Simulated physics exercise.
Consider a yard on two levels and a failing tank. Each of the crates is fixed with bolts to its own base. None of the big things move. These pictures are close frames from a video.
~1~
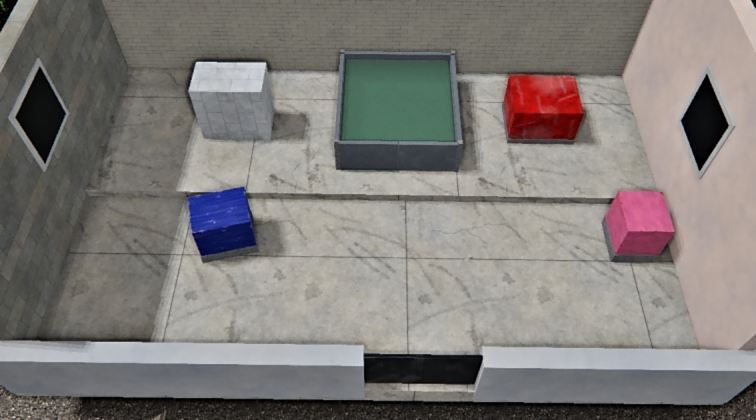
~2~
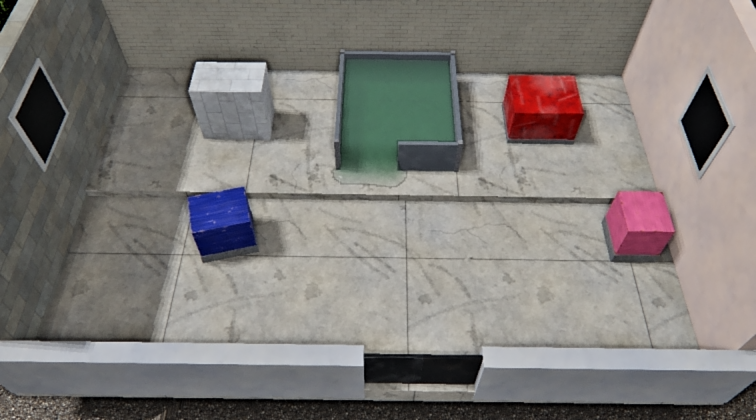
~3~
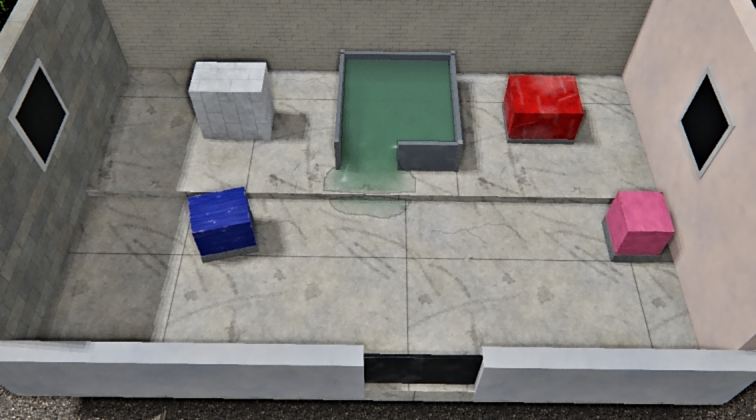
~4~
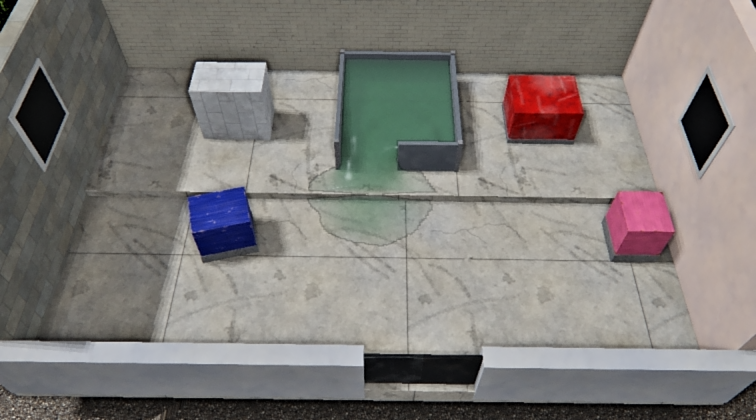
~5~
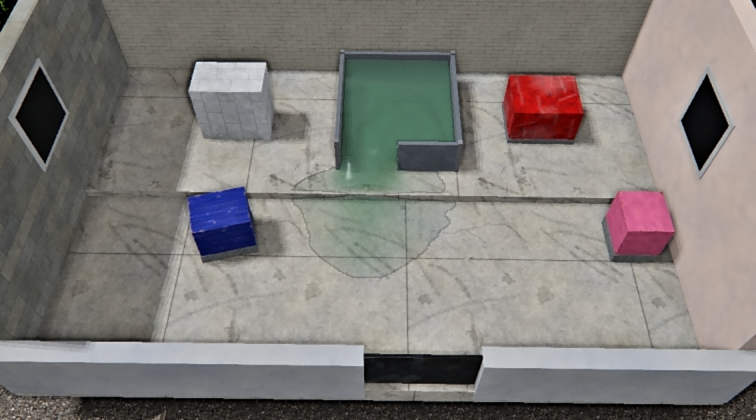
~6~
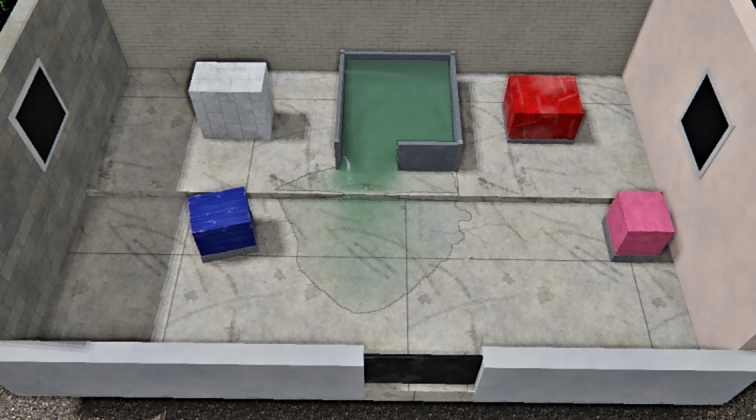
In this clip, a gray-walled tank of green water stands still among colored blocks in a walled yard, then a gap opens at its front left and water pours out, spreading over the step and across the lower level.
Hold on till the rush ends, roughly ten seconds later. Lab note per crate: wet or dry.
The pink crate stays above the water; the blue crate stays above the water; the red crate stays above the water.
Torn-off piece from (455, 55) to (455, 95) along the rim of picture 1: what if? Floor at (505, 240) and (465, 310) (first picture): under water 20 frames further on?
Point one: Reached by the flood; point two: Reached by the flood.
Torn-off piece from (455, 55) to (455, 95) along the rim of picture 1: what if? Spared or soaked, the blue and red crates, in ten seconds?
In that case the blue crate is never flooded and the red crate is flooded.
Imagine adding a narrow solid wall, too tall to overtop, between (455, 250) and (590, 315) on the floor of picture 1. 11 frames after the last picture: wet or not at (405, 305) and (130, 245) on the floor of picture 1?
In order, I'd call them inundated and bare.
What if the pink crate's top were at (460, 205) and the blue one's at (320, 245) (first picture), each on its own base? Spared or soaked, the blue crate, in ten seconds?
One by one: The blue one is wetted.
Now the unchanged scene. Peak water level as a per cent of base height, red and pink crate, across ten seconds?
0 and 50 %, roughly.
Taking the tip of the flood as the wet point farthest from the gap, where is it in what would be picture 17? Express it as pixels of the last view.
I'd put it around (107, 366).
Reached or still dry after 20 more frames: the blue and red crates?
Blue crate water there, red crate untouched.
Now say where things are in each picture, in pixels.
The first picture shows the water tank at (398, 99) is whole and still.
In the second picture, water pours out at (369, 159) and has run to (401, 176).
In the third picture, water pours out at (369, 160) and has run to (397, 208).
In the fourth picture, the front is at (380, 240), out from the gap at (369, 161).
In the fifth picture, the front is at (384, 270), out from the gap at (369, 161).
In the sixth picture, the front is at (351, 302), out from the gap at (369, 161).
A moment on, water covers 20 % of the floor; the pink crate not reached, the blue crate water round its plinth, the red crate not reached.
Next, water covers 30 % of the floor; the pink crate not reached, the blue crate water round its plinth, the red crate not reached.
Then, water covers 40 % of the floor; the pink crate not reached, the blue crate water round its plinth, the red crate not reached.
Later, water covers 55 % of the floor; the pink crate water round its plinth, the blue crate water round its plinth, the red crate not reached.
In the end, water covers 60 % of the floor; the pink crate stayed above the water, the blue crate stayed above the water, the red crate stayed above the water.
